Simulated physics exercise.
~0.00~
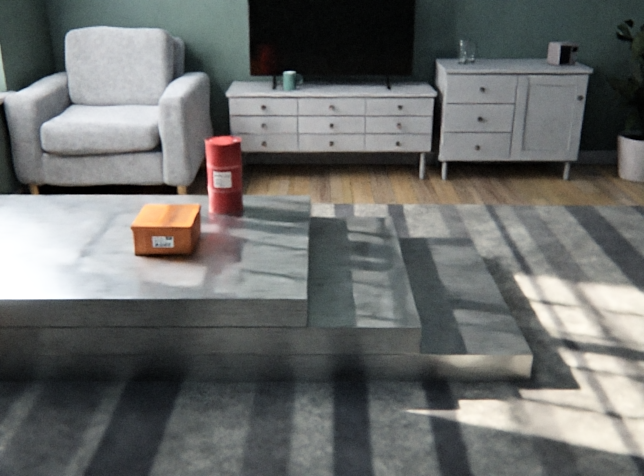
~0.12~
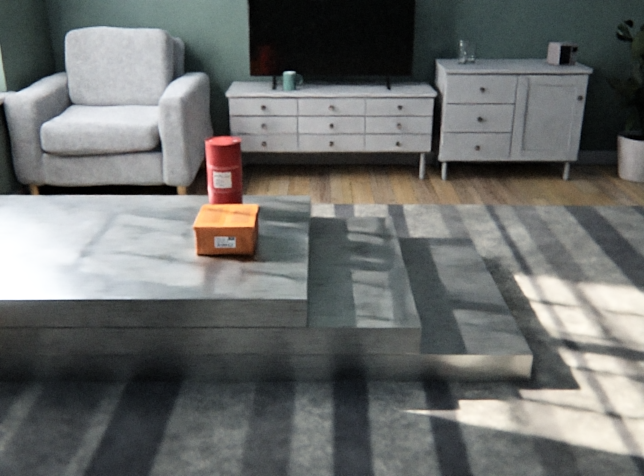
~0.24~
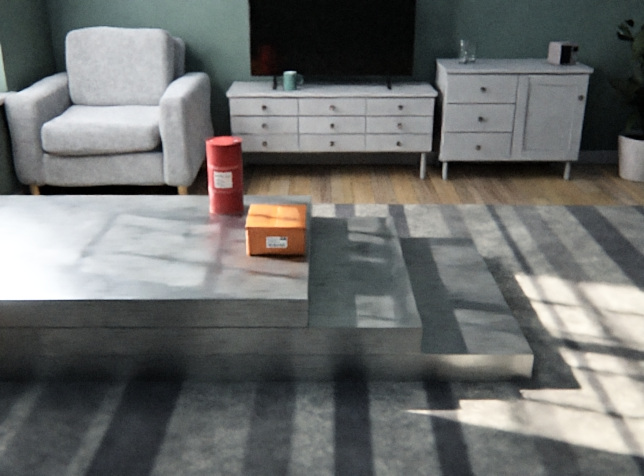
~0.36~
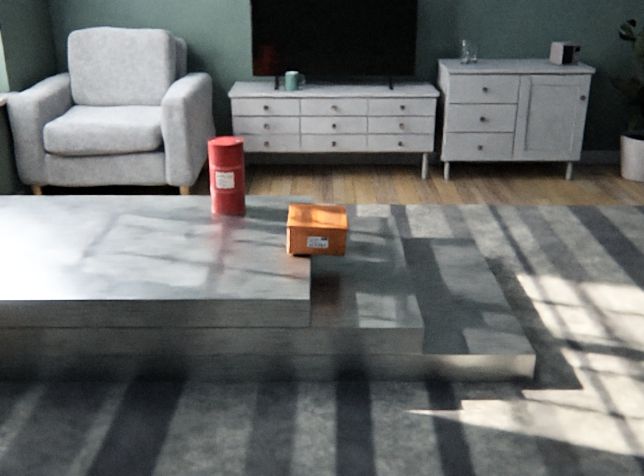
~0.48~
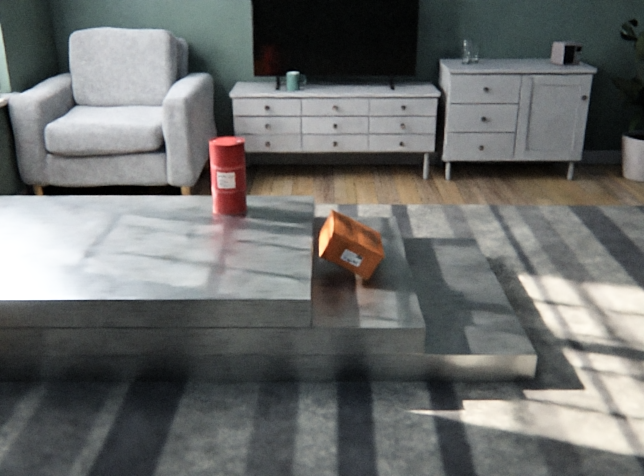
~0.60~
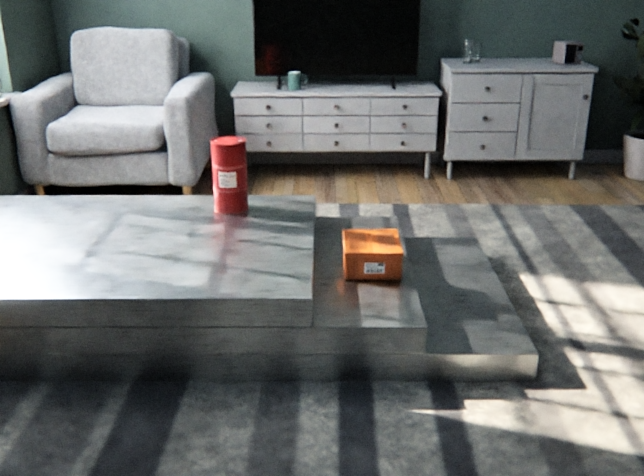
In a living room, an orange box slides right off a low platform's top onto the step below.
